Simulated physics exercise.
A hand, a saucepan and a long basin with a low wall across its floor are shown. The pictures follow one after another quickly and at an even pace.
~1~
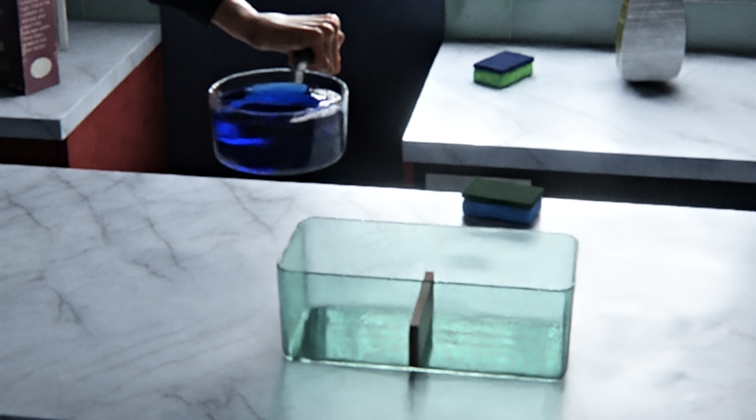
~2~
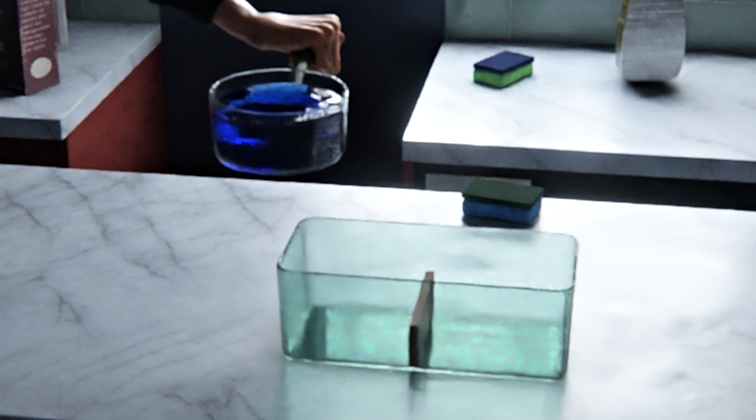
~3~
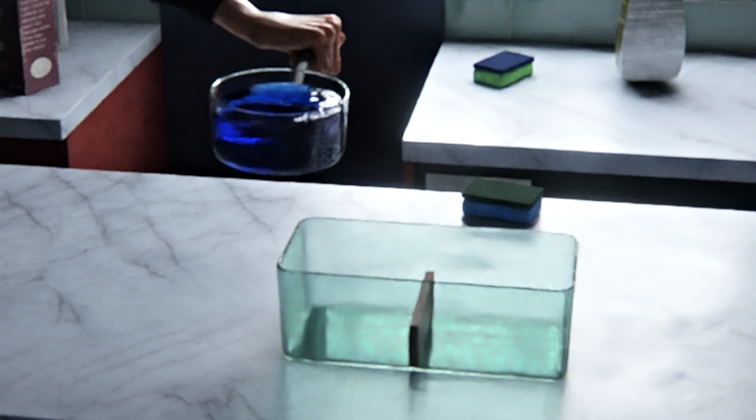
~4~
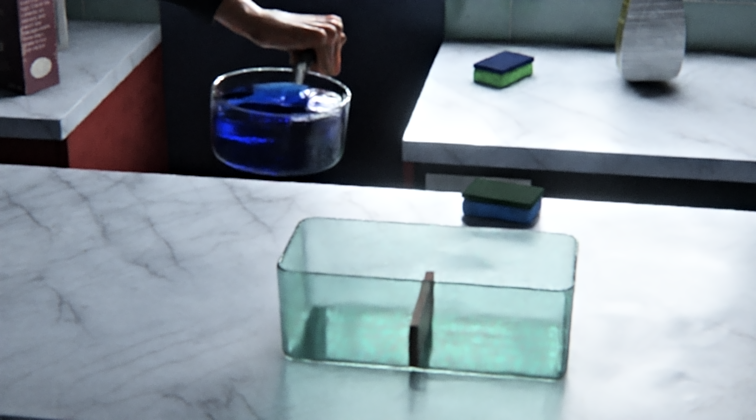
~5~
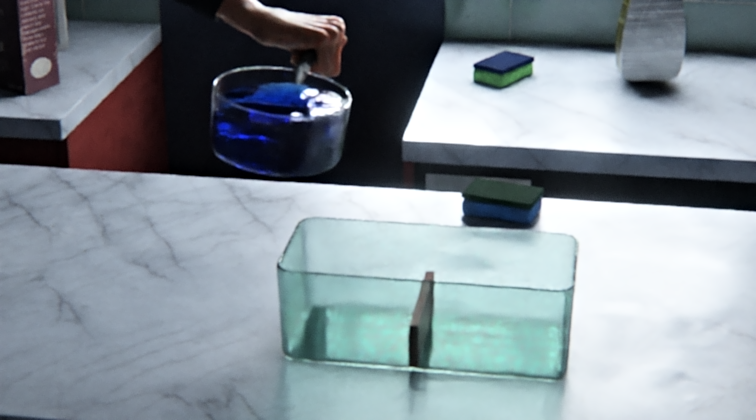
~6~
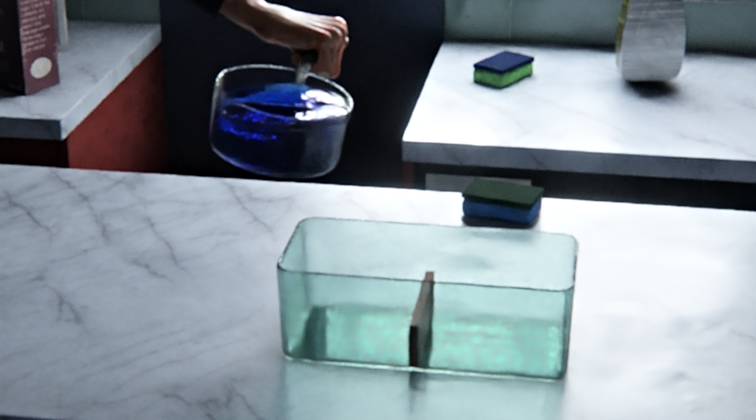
We see a hand holding a clear glass saucepan of deep blue liquid above a marble counter, behind a long greenish basin with a low dark wall inside; the pan stays nearly level, then tilts slightly to the right.
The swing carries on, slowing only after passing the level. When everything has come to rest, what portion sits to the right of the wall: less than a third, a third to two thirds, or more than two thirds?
The share right of the wall will be small, below one third.
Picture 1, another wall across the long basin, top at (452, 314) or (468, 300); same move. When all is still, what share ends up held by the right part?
Try 1: Some 15 %; try 2: 5 %.
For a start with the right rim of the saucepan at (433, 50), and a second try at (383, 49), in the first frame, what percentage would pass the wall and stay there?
Start one gives close to 95 percent, start two close to 75 percent.
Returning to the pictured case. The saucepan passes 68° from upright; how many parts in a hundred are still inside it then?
About 50 per cent.
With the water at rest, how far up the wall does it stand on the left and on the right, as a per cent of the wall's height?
Left 60 per cent, right 20.
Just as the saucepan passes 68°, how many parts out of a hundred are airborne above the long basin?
Estimate: Some 35 per cent.
A moment on, the saucepan is tipped part way and 51 per cent is still to pour, 10 is left of the wall and 4 right of it.
Next, the saucepan is tipped right over and 7 per cent is still to pour, 60 is left of the wall and 24 right of it.
Then the saucepan is tipped right over and 0 per cent is still to pour, 73 is left of the wall and 25 right of it.
Later the saucepan is tipped right over and 0 per cent is still to pour, 73 is left of the wall and 25 right of it.
At rest 73 per cent lies left of the wall, 25 right of it and 2 outside.
